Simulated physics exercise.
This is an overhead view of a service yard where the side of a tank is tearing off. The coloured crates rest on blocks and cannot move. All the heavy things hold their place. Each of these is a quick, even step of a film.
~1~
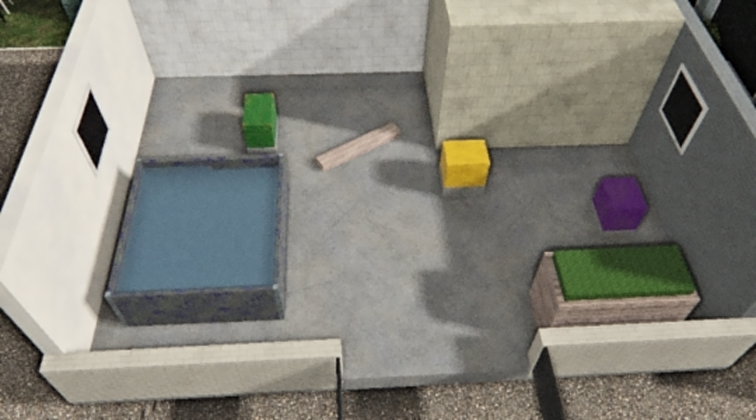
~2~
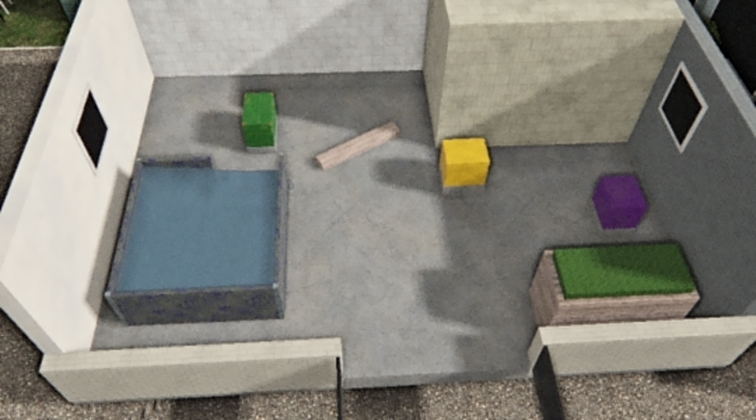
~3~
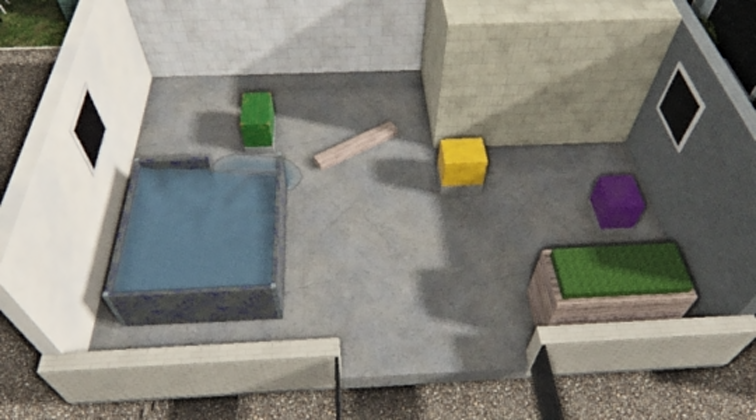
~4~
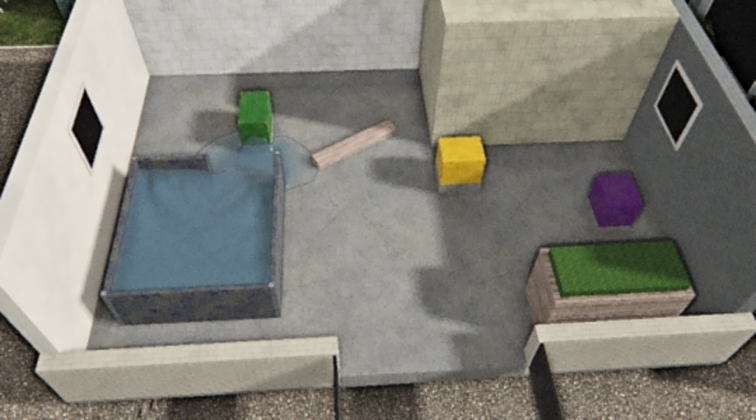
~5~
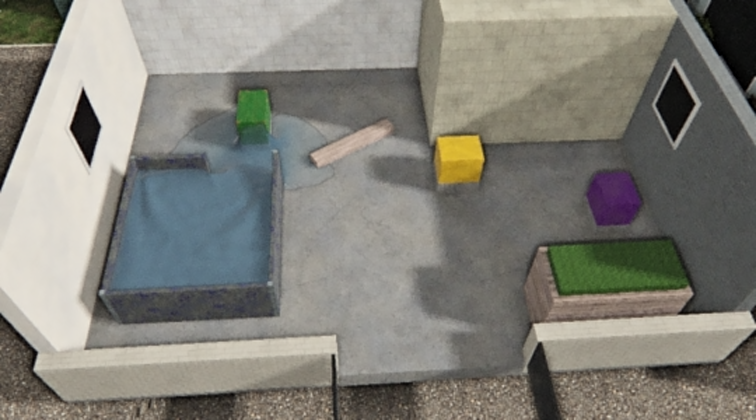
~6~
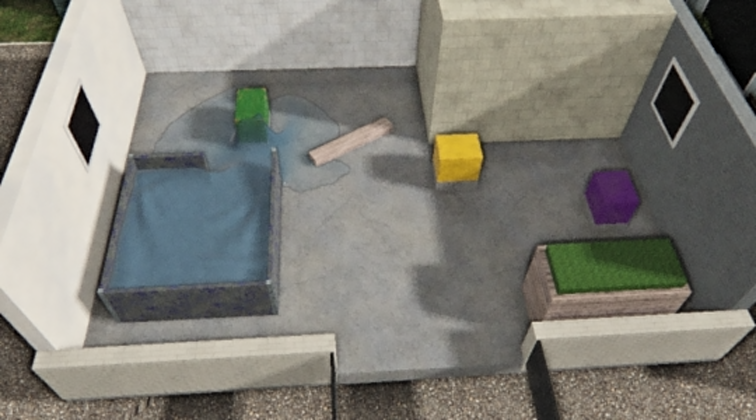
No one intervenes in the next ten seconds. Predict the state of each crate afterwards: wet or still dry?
In order: The green crate sits too low. The yellow crate sits high enough. The purple crate sits high enough.
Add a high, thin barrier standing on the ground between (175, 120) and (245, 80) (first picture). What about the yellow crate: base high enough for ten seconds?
Looking at it, the yellow one is left alone in the end.
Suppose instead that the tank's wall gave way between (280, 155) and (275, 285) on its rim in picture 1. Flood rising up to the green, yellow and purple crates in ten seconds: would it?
Green: Clear, yellow: Flooded, purple: Flooded.
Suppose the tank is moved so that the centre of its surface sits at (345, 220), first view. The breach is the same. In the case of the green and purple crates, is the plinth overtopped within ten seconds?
Well, the green crate is drenched, and the purple crate holds out as well.
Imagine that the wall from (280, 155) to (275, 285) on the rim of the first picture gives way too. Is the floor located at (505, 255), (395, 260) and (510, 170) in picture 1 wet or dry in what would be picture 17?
First: Reached by the flood. Second: Reached by the flood. Third: Reached by the flood.
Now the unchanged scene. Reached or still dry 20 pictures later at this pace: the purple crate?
In short: Purple not reached.
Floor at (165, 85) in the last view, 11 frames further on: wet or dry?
Answer: Flooding.
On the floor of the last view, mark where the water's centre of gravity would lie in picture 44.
My guess is about (277, 163).
A moment on, water covers 30 % of the floor; the green crate water round its plinth, the yellow crate not reached, the purple crate not reached.
Next, water covers 35 % of the floor; the green crate water round its plinth, the yellow crate water round its plinth, the purple crate not reached.
Then, water covers 45 % of the floor; the green crate water round its plinth, the yellow crate water round its plinth, the purple crate not reached.
Later, water covers 75 % of the floor; the green crate water round its plinth, the yellow crate water round its plinth, the purple crate not reached.
In the end, water covers 90 % of the floor; the green crate was topped, the yellow crate stayed above the water, the purple crate stayed above the water.
